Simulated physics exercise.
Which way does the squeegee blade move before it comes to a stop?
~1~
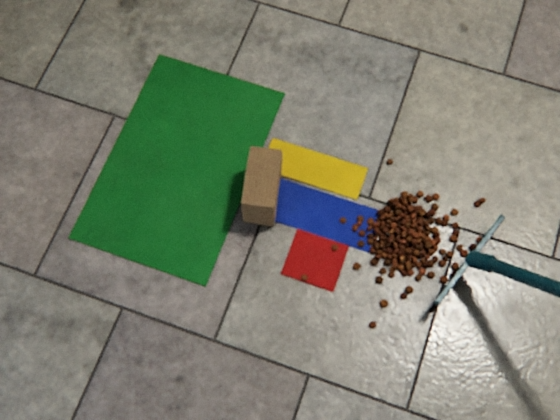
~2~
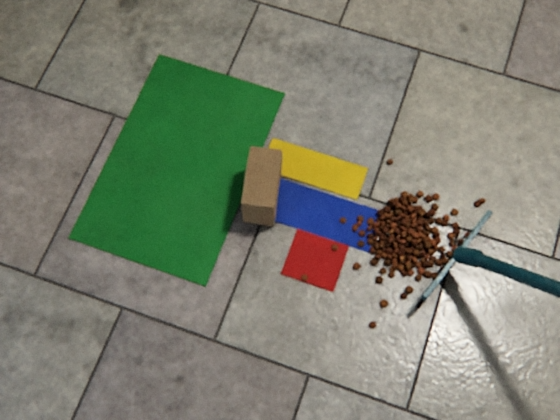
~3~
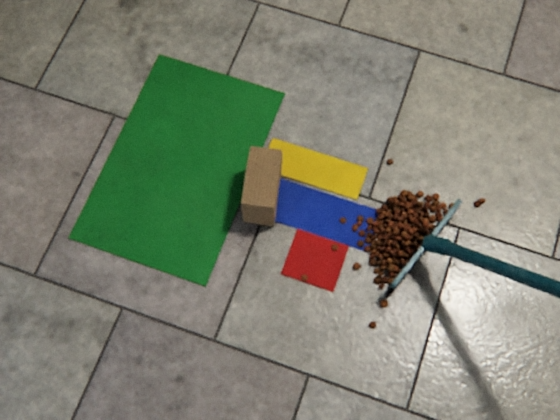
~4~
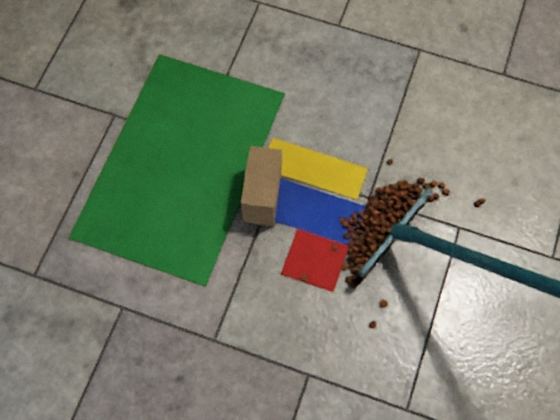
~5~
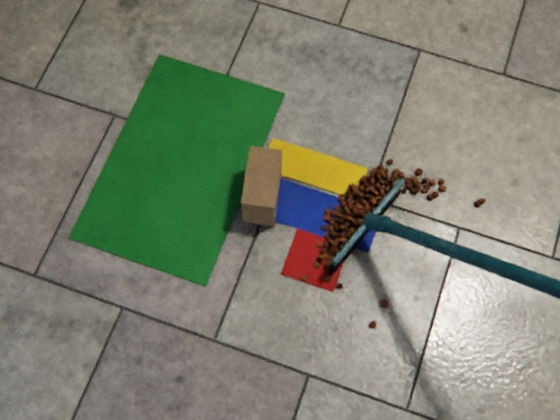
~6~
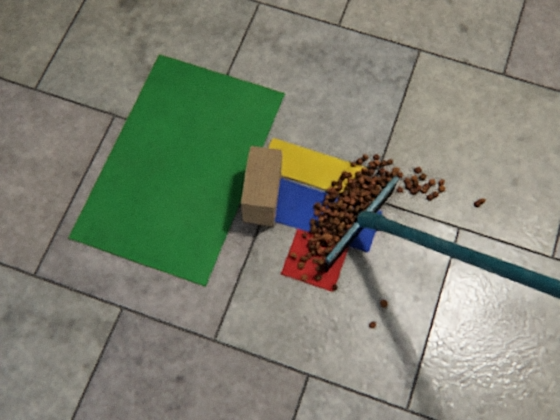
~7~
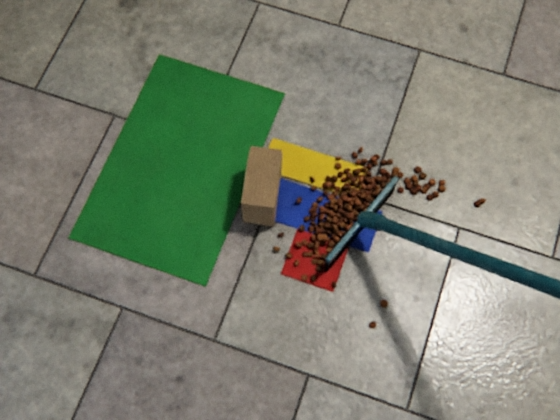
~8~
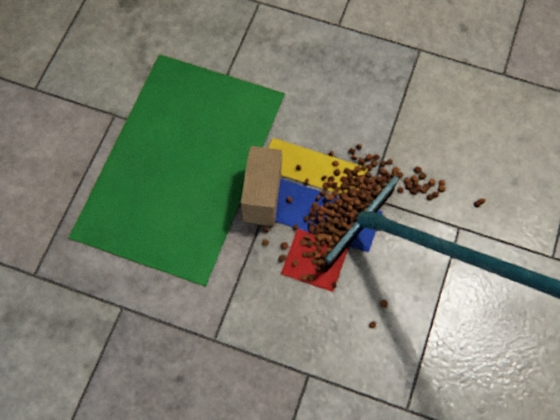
The squeegee blade moves to the left, pushing the kibble ahead of it.
